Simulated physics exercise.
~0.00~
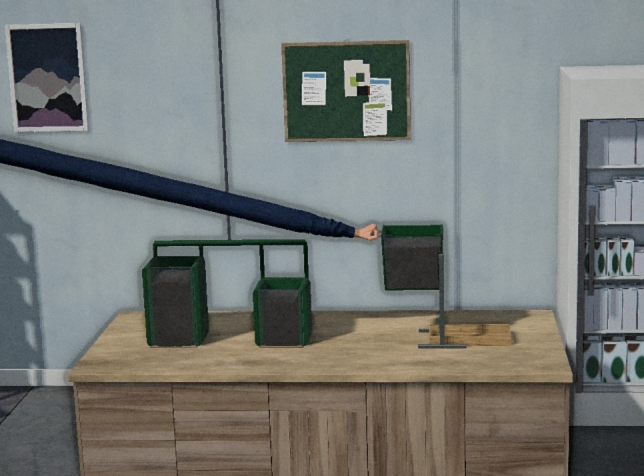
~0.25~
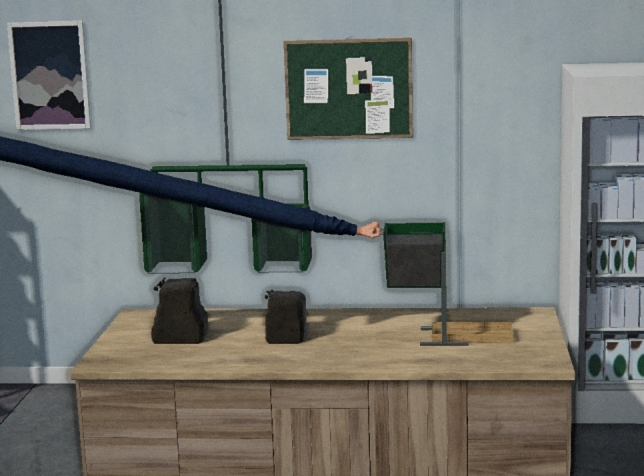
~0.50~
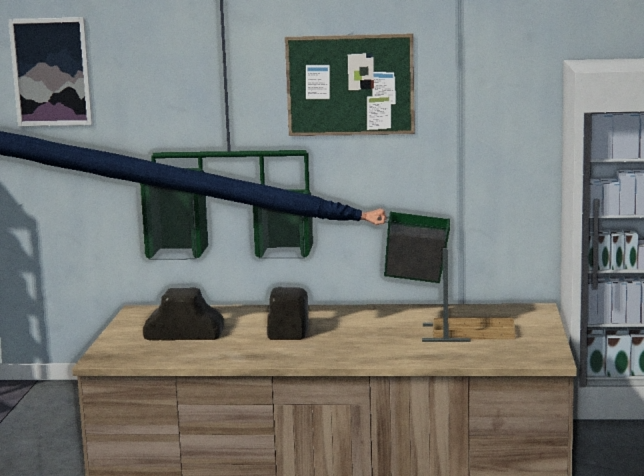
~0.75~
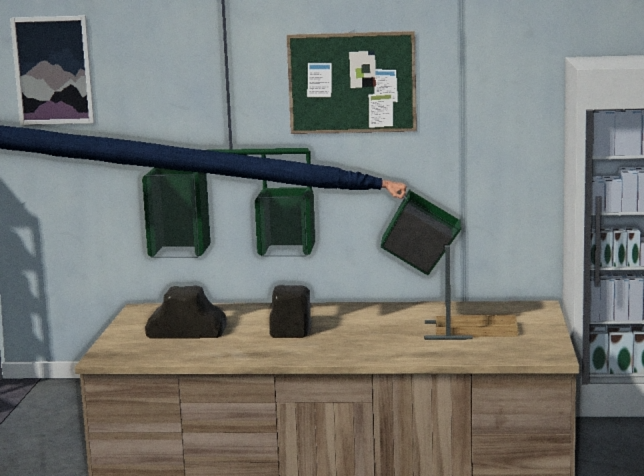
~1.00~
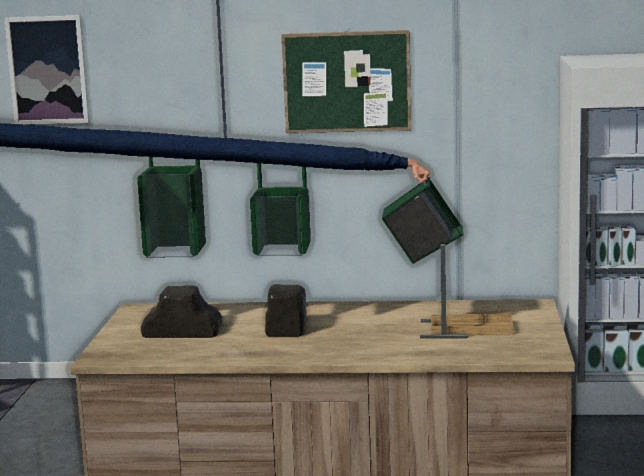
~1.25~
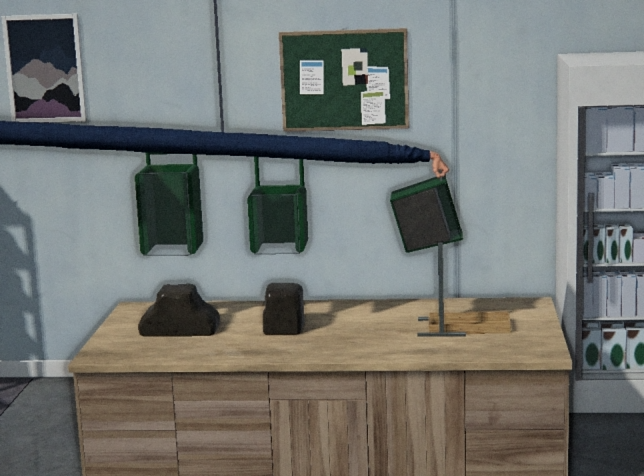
A long dark-blue sleeved arm reaches in from the left to a green-rimmed tub of dark mud on a thin grey stand, seen from the front across a wooden counter in a pale-blue room. Two green open holders lift off a pair of dark blocks at left, which slump lower. The hand then tilts the tub clockwise until it leans steeply, while the view drifts slightly.
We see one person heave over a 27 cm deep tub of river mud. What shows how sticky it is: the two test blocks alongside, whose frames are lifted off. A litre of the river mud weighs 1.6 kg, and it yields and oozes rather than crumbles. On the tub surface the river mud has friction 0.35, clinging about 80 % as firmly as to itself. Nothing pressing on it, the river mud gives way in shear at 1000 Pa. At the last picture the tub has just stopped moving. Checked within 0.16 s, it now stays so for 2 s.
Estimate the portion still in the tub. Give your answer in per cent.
Roughly 100 per cent remains.
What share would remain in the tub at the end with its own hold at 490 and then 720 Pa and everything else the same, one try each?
Going in order, it's 75 % and then 100 %.
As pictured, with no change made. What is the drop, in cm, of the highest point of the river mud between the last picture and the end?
0 cm.
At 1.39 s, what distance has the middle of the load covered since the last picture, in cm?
The change is near 0 cm.
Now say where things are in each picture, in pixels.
The first picture shows handle-side rim at (383, 235), tilt 0 degrees; crest of the river mud at (392, 247); block heights 36 cm, 24 cm (left to right).
The second picture shows handle-side rim at (385, 233), tilt 0 degrees; crest of the river mud at (394, 244); block heights 30 cm, 23 cm (left to right).
The third picture shows handle-side rim at (390, 221), tilt 8 degrees; crest of the river mud at (394, 234); block heights 23 cm, 23 cm (left to right).
The fourth picture shows handle-side rim at (410, 199), tilt 33 degrees; crest of the river mud at (407, 212); block heights 23 cm, 23 cm (left to right).
The fifth picture shows handle-side rim at (430, 187), tilt 58 degrees; crest of the river mud at (418, 197); block heights 23 cm, 23 cm (left to right).
The sixth picture shows handle-side rim at (446, 184), tilt 75 degrees; crest of the river mud at (431, 191); block heights 23 cm, 23 cm (left to right).
After 1.39 s, the tub is at 75 degrees and holds 100 %.
After 1.56 s, the tub is at 75 degrees and holds 100 %.
After 1.73 s, the tub is at 75 degrees and holds 100 %.
After 1.90 s, the tub is at 75 degrees and holds 100 %.
After 3.25 s, the tub is at 75 degrees and holds 100 %.
